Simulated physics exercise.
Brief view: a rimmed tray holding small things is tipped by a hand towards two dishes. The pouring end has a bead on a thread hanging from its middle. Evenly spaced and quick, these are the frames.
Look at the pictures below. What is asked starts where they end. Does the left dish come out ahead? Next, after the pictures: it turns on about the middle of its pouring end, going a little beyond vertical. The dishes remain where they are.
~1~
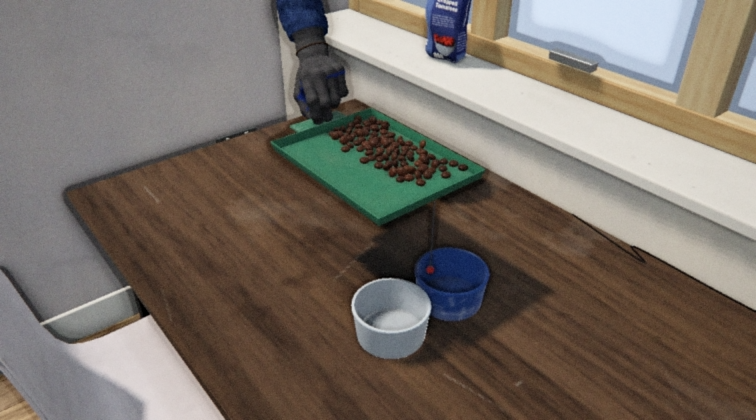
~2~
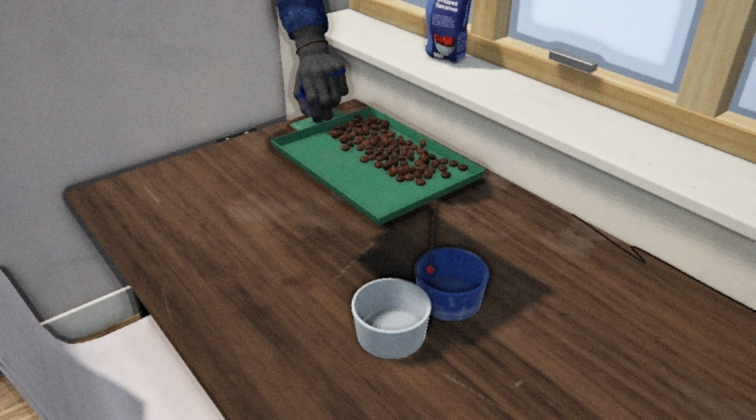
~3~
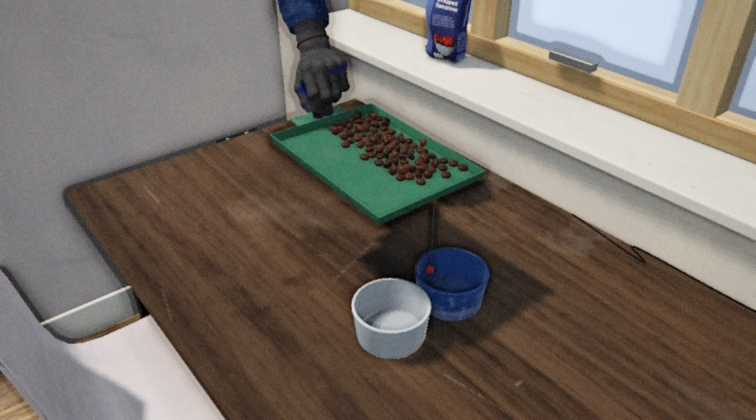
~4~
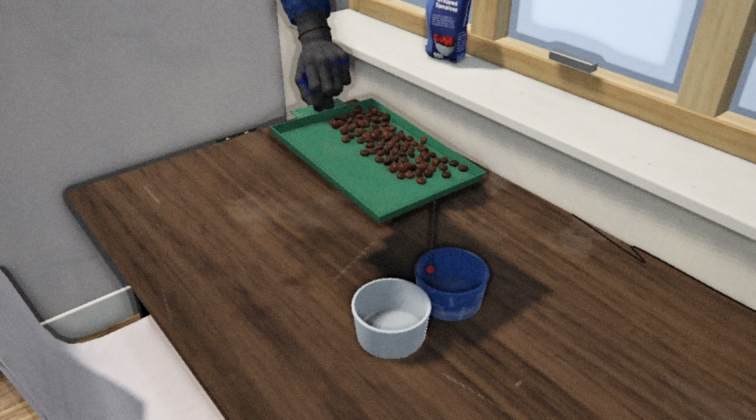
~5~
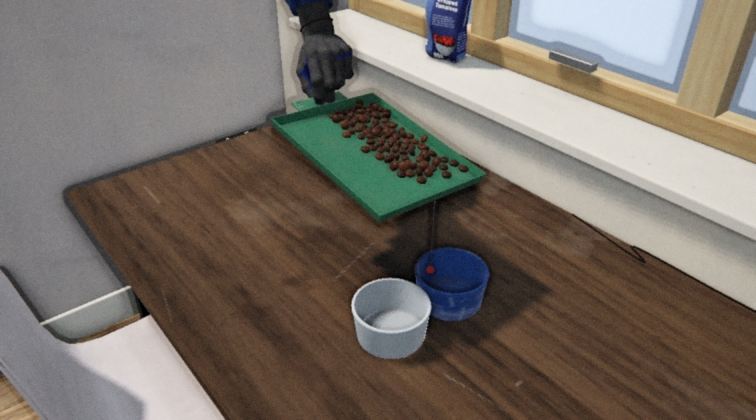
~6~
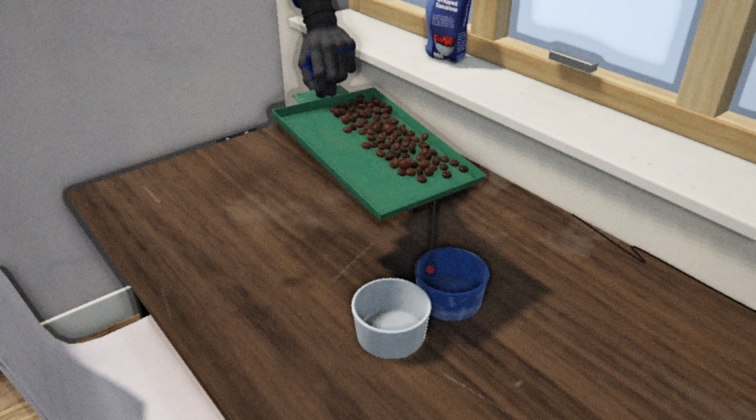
No, the right dish gets more.
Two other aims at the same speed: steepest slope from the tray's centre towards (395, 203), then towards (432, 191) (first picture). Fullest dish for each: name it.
Results - the dish on the left side first, the dish on the right side second.
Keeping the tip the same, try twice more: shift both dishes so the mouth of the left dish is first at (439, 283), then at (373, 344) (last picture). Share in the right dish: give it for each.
The first position comes out at 70 per cent, the other at 0 per cent.
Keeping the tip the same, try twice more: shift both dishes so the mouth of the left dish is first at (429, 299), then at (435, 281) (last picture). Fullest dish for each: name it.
Try 1: The dish at right. Try 2: The dish at right.
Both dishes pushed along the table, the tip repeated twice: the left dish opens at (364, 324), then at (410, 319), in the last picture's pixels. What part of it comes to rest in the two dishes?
Well, you'd get about 10 per cent and then about 50 per cent.
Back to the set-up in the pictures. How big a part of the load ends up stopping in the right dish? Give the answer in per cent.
I'd put it at some 40 per cent.
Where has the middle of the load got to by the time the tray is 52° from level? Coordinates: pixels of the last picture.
Centre estimate: (437, 139).
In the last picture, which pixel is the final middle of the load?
About (483, 296).
Shortly afterwards, tray tipped steeply; the whole lot on the tray.
Next, tray tipped right over; near a quarter on the tray; near a quarter in the right dish; near a third outside both; near a quarter in the air.
Some moments later, tray tipped past a quarter turn; near a third in the right dish; near two thirds outside both.
In the end, tray tipped past a quarter turn; none at all in the left dish; near a third in the right dish; near two thirds outside both.
